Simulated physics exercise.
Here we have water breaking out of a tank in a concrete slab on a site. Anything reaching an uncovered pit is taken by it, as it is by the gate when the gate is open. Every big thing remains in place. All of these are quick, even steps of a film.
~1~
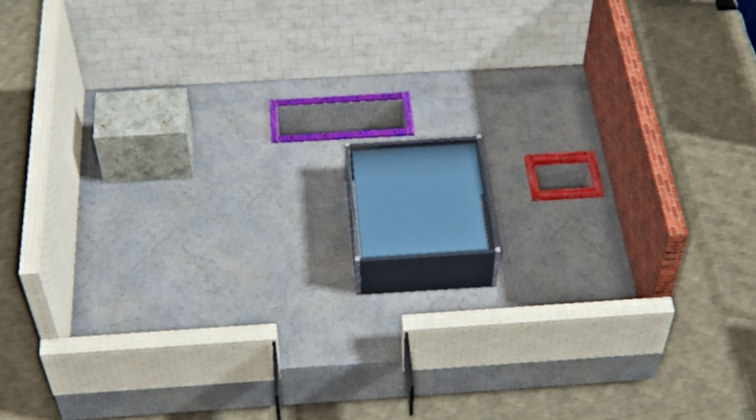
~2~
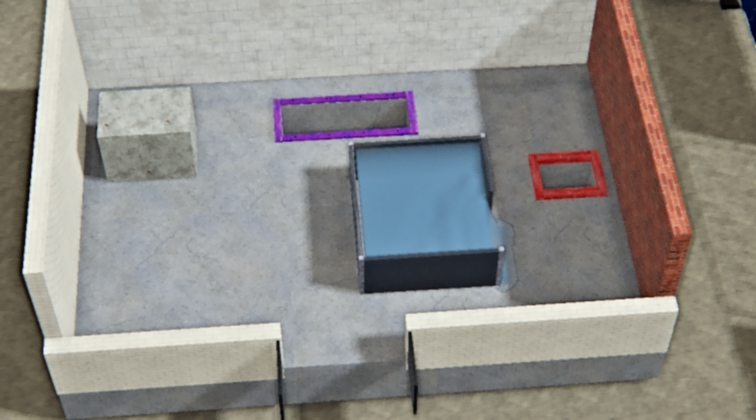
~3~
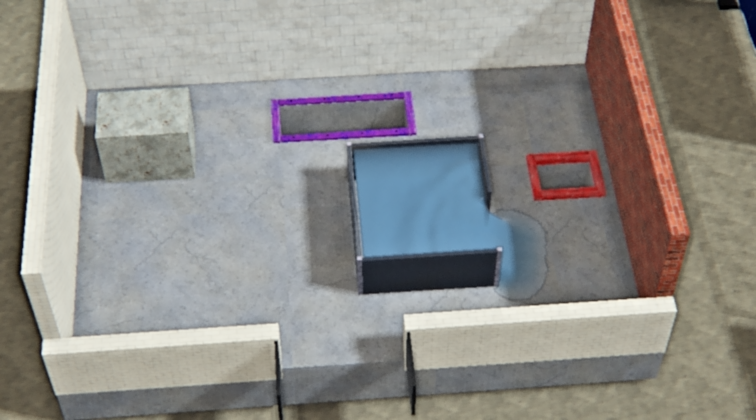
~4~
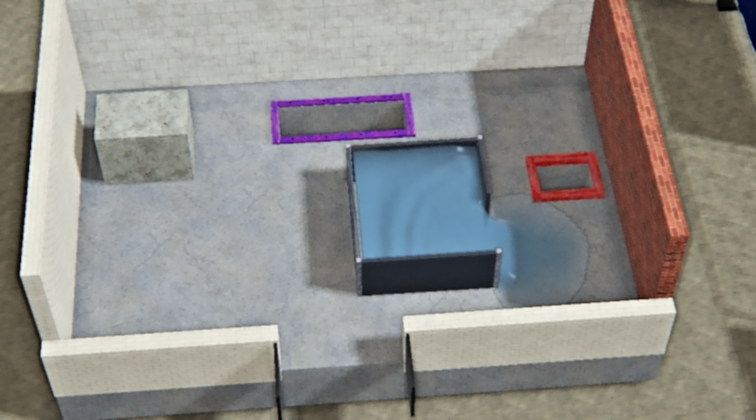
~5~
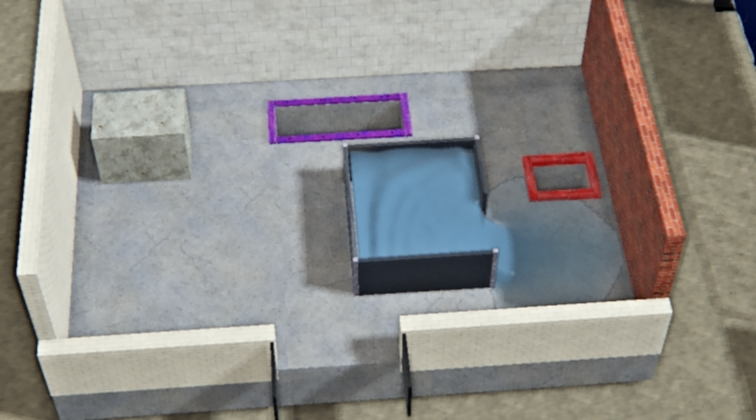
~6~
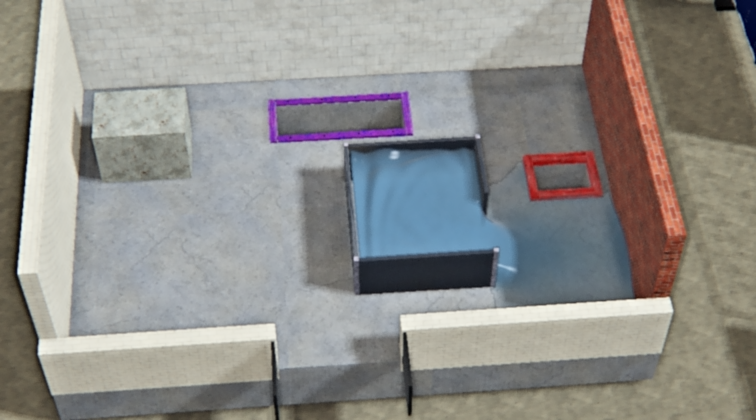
Water poured from a gap in the right side of a square tank and spread across the grey floor toward the red brick wall and red-framed opening, while the water inside rippled.
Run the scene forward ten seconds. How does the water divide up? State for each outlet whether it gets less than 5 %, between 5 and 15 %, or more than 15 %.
Outcome. The gate gets between 5 and 15 %. The red pit gets more than 15 %. The purple pit gets less than 5 %.
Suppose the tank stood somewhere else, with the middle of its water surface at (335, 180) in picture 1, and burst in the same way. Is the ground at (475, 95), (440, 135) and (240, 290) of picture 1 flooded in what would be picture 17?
Going through the three spots, I'd say high and dry, high and dry, high and dry.
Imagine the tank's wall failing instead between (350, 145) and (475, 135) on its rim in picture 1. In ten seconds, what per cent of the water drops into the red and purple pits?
Shares: Red at 8 percent, purple at 40 percent.
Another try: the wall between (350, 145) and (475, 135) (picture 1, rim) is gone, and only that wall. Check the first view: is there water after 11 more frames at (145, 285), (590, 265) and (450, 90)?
Unsoaked, then unsoaked, then soaked.
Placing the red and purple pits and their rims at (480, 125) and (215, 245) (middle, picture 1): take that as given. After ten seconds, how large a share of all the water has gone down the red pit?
Roughly 2 per cent ends up in the red pit.
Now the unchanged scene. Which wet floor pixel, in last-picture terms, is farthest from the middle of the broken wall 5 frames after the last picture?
Point: (587, 121) in the last picture's pixels.
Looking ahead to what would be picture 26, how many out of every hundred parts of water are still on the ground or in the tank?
Estimate: Near 90 %.
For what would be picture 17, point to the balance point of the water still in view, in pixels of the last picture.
I'd point to (492, 247).
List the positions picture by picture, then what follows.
The first frame shows the tank at (420, 200) is whole and still.
In the second frame, water pours out at (492, 244) and has run to (509, 285).
In the third frame, the front is at (529, 221), out from the gap at (490, 245).
In the fourth frame, the front is at (579, 236), out from the gap at (489, 247).
In the fifth frame, water pours out at (486, 247) and has run to (620, 250).
In the sixth frame, the front is at (633, 303), out from the gap at (487, 246).
A moment on, water covers 15 % of the floor; the gate 0 %, the red pit 0 %, the purple pit 0 %.
Next, water covers 20 % of the floor; the gate 0 %, the red pit 3 %, the purple pit 0 %.
Then, water covers 35 % of the floor; the gate 0 %, the red pit 10 %, the purple pit 0 %.
Later, water covers 60 % of the floor; the gate 3 %, the red pit 16 %, the purple pit 0 %.
In the end, water covers 85 % of the floor; the gate 8 %, the red pit 18 %, the purple pit 0 %.
